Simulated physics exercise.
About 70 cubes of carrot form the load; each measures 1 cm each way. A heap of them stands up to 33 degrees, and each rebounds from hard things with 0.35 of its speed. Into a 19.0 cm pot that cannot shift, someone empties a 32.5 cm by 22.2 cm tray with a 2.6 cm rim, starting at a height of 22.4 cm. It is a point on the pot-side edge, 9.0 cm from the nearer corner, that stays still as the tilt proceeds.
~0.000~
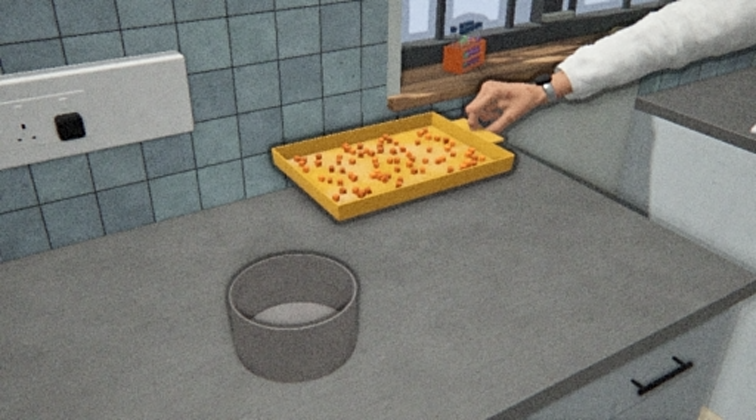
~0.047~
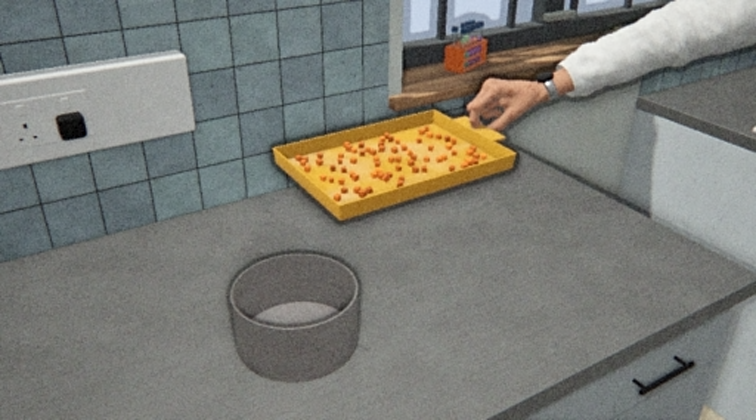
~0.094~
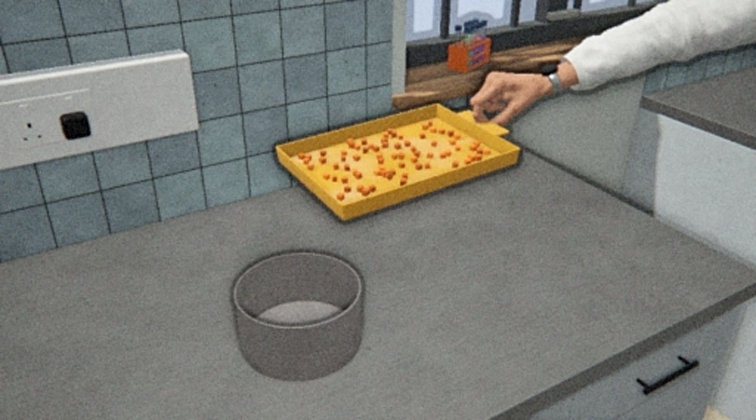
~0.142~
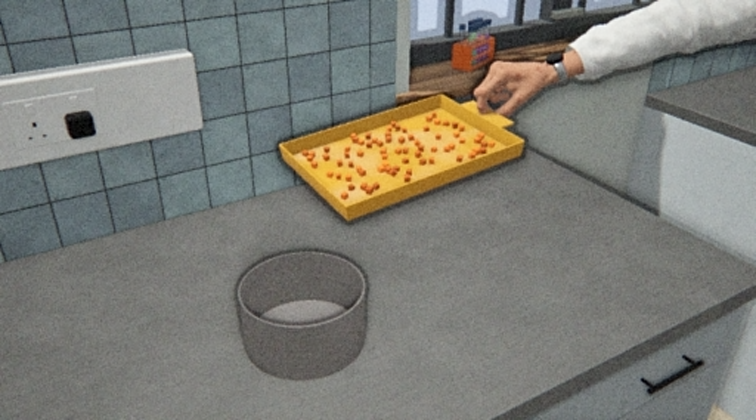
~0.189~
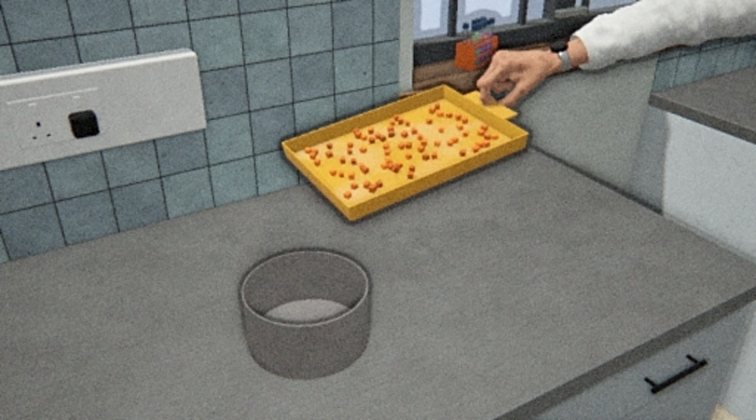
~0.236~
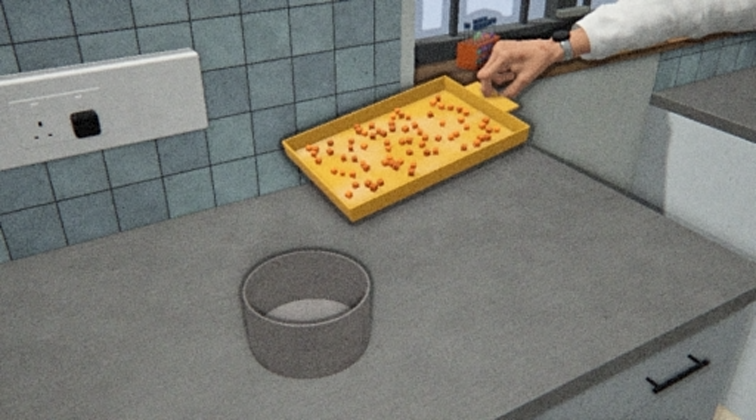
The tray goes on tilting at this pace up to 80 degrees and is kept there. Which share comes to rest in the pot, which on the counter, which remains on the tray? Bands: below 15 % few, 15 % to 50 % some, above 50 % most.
Result: Pot: Some, counter: Few, tray: Most.
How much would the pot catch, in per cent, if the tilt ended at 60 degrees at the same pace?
In that case it comes to about 35 in a hundred.
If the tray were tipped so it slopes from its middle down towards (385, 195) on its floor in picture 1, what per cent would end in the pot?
Near 30 percent, give or take.
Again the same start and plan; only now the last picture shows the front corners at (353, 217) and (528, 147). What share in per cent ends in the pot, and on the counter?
You'd end with pot at 20 and counter at 25.
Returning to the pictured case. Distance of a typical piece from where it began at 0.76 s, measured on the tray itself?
Displacement on the tray: Roughly 6 cm.
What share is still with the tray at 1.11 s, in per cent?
Close to 70 in a hundred parts of the load.
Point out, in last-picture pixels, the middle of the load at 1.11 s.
Roughly (346, 217).
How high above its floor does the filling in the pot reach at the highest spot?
Top level: Approx. 1.5 cm.
Then, at 0.76 s, tilt 44 degrees; the tray holds 100 %, the pot 0 %.
Then, at 1.11 s, tilt 65 degrees; the tray holds 70 %, the pot 20 %.
Then, at 1.55 s, tilt 80 degrees; the tray holds 60 %, the pot 35 %.
In the end, at 2.3 s, pot 35 %, counter 5 %, tray 60 %.
